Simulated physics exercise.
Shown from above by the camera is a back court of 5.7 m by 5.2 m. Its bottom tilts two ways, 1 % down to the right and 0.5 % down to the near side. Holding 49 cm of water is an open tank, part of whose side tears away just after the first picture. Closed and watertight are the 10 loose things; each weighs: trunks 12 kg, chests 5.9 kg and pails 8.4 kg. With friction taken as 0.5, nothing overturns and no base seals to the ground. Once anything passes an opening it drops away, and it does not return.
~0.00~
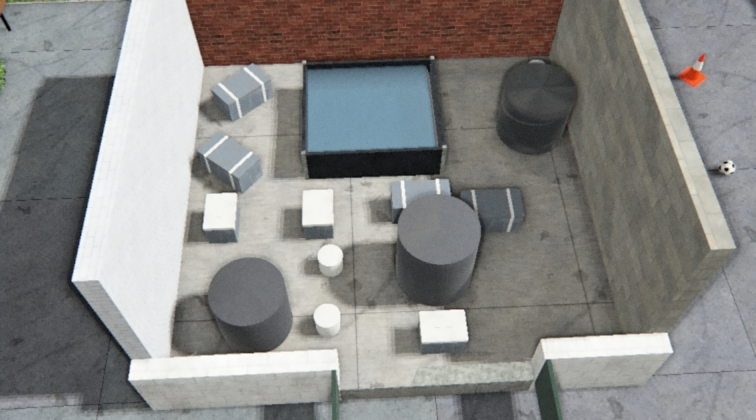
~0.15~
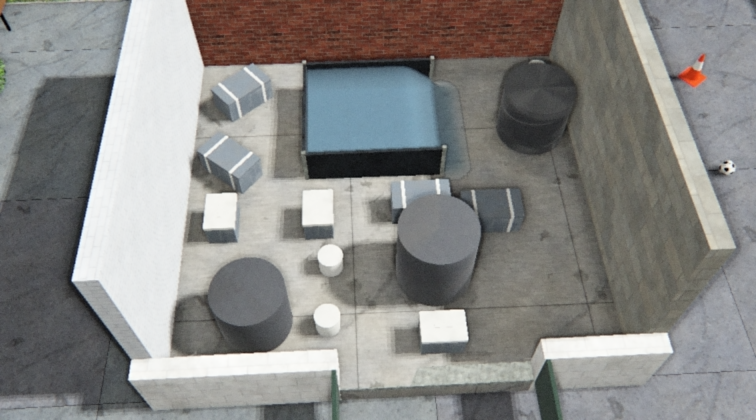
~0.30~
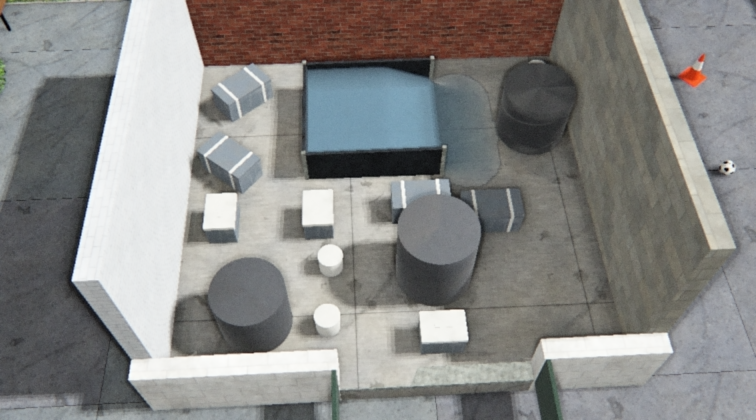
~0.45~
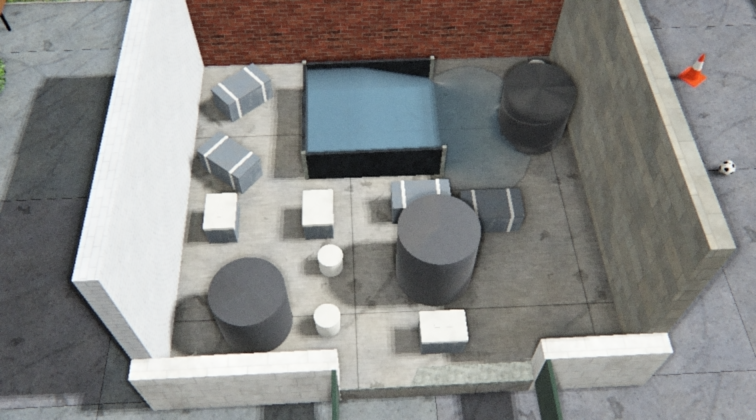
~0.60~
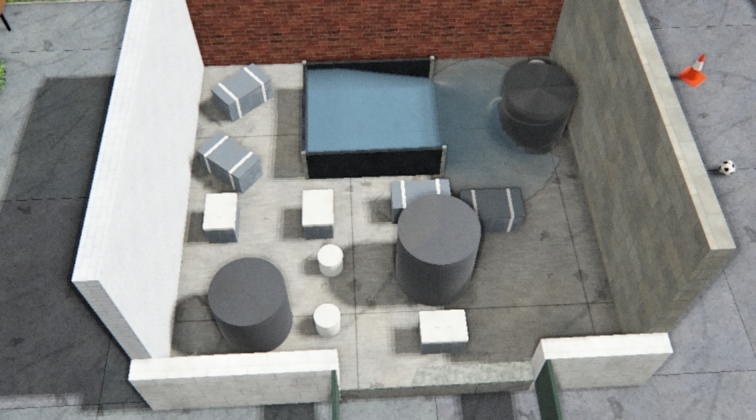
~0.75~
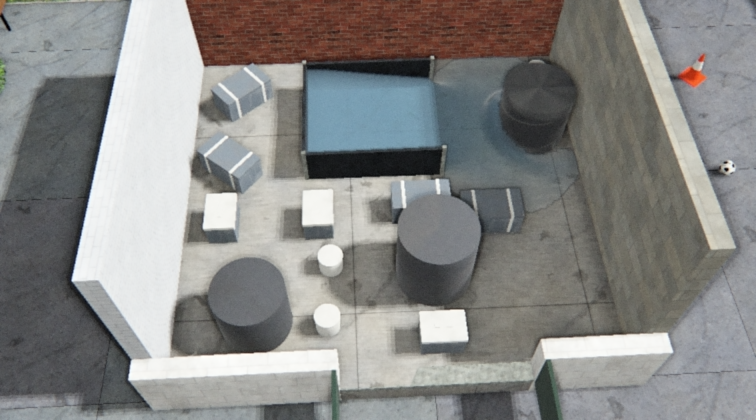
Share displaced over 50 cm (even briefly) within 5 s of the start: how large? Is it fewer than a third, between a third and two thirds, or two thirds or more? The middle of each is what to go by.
Looks like the lowest band.
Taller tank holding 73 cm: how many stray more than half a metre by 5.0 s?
Count: 4.
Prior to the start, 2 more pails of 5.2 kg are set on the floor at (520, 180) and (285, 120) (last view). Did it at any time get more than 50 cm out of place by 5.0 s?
Taking them in order: Above the mark and below the mark.
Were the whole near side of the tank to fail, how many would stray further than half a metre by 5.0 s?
Then the count would be 7.
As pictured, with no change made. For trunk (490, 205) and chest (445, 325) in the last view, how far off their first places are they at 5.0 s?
The first ends 60 centimetres from its start and the second 150 centimetres.
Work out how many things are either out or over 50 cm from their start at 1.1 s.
The number comes to 0.
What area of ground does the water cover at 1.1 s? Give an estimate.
That flooded area is roughly 8.5 m2.
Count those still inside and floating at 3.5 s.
Count at that moment: 1.
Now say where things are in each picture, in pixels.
A pail at (537, 67) rests on the ground; a trunk at (228, 154) rests on the ground; 3.2 m2 under water; 0 of 10 have shifted, in the first frame.
A pail at (537, 67) rests on the ground; a trunk at (228, 154) rests on the ground; 4.0 m2 under water; 0 of 10 have shifted, in the second frame.
A pail at (537, 67) rests on the ground; a trunk at (228, 154) rests on the ground; water covers 5.0 m2; 0 of 10 have shifted, in the third frame.
A pail at (537, 67) rests on the ground; a trunk at (228, 154) rests on the ground; water covers 5.9 m2; 0 of 10 have shifted, in the fourth frame.
A pail at (537, 67), on the bottom; a trunk at (228, 154), on the bottom; water covers 6.8 m2; 0 of 10 have shifted, in the fifth frame.
A pail at (537, 67), on the bottom; a trunk at (228, 154), on the bottom; water covers 7.6 m2; 0 of 10 have shifted, in the sixth frame.
After 1.1 s 0 of 10 are over 50 cm from their spots; 0 afloat.
After 2.2 s 0 of 10 are over 50 cm from their spots; 1 afloat.
After 3.5 s 1 of 10 are over 50 cm from their spots; 1 afloat.
After 5.0 s 3 of 10 are over 50 cm from their spots, and 3 have been at some point; 3 afloat.
